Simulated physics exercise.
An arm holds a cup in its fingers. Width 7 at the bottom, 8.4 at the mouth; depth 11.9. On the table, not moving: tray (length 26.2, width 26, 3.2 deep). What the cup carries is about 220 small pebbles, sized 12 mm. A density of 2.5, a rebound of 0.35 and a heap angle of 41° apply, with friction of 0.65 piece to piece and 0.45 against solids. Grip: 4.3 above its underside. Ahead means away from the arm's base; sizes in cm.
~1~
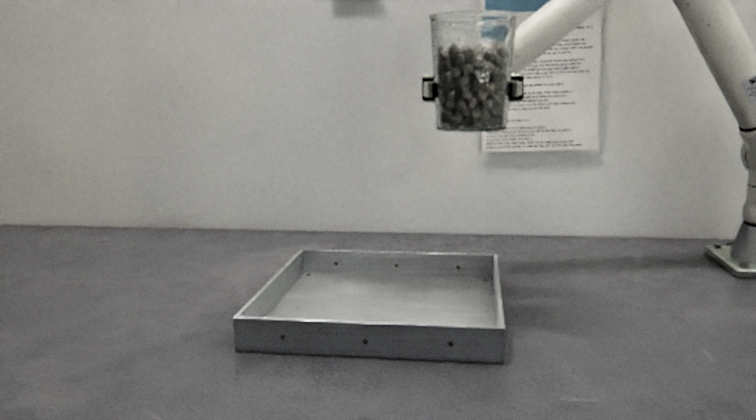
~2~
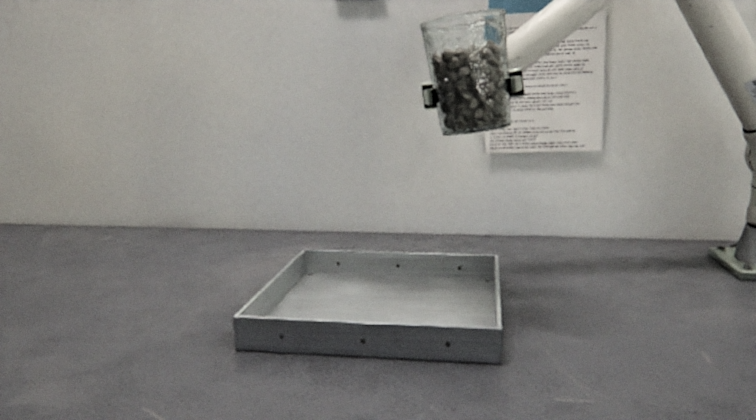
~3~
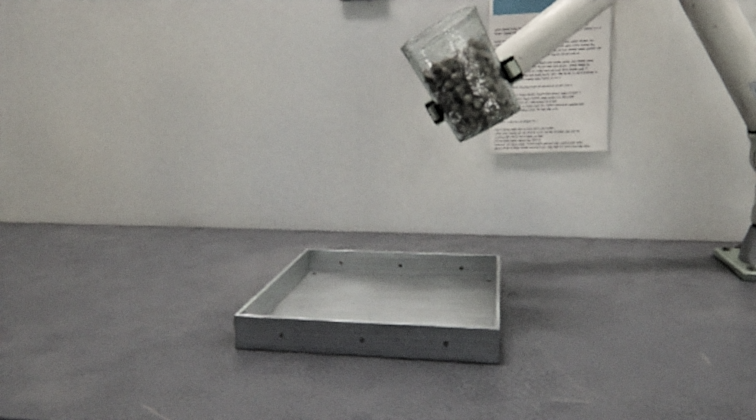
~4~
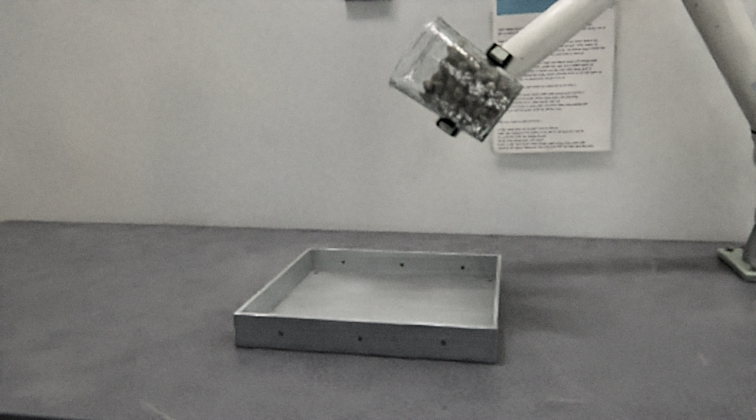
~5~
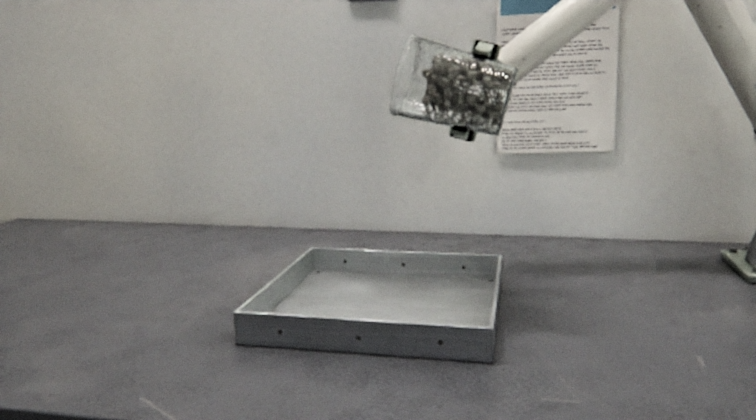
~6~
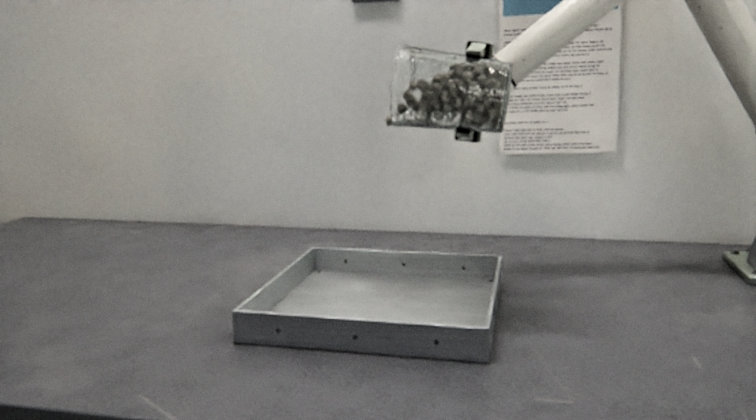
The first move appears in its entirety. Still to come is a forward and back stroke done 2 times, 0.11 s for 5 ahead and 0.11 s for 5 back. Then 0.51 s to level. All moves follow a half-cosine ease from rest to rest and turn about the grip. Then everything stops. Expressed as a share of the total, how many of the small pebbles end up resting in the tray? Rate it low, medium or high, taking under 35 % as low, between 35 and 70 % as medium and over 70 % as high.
Rating: Medium.
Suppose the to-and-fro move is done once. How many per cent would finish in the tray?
Near 50 per cent.
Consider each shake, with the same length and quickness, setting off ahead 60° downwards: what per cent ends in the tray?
Some 15 in a hundred.
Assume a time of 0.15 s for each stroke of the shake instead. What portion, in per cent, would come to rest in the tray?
That gives about 45 percent.
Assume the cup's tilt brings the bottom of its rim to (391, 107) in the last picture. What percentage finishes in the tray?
35 %.
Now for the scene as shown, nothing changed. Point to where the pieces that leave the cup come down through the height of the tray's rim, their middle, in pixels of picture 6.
Around (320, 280).
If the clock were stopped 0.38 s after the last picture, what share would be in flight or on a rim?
Logged share: Close to 5 per cent.
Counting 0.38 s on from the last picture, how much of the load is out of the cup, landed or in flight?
So far around 50 % is out.
Then, 0.38 s later, tilted 83° forward, highest piece 26 above the table; 110 in the cup, 90 in the tray, 10 on the table or floor, 11 in flight or on a rim.
Then, 0.76 s later, tilted 25° forward, highest piece 31 above the table; 130 in the tray, 72 in the cup, 19 on the table or floor.
Then, 1.15 s later, level, highest piece 27 above the table; 130 in the tray, 72 in the cup, 19 on the table or floor.
Then, 2.20 s later, level, highest piece 27 above the table; 130 in the tray, 72 in the cup, 19 on the table or floor.
At rest, 130 in the tray, 72 in the cup, 19 on the table or floor. That is 59 % in the tray.
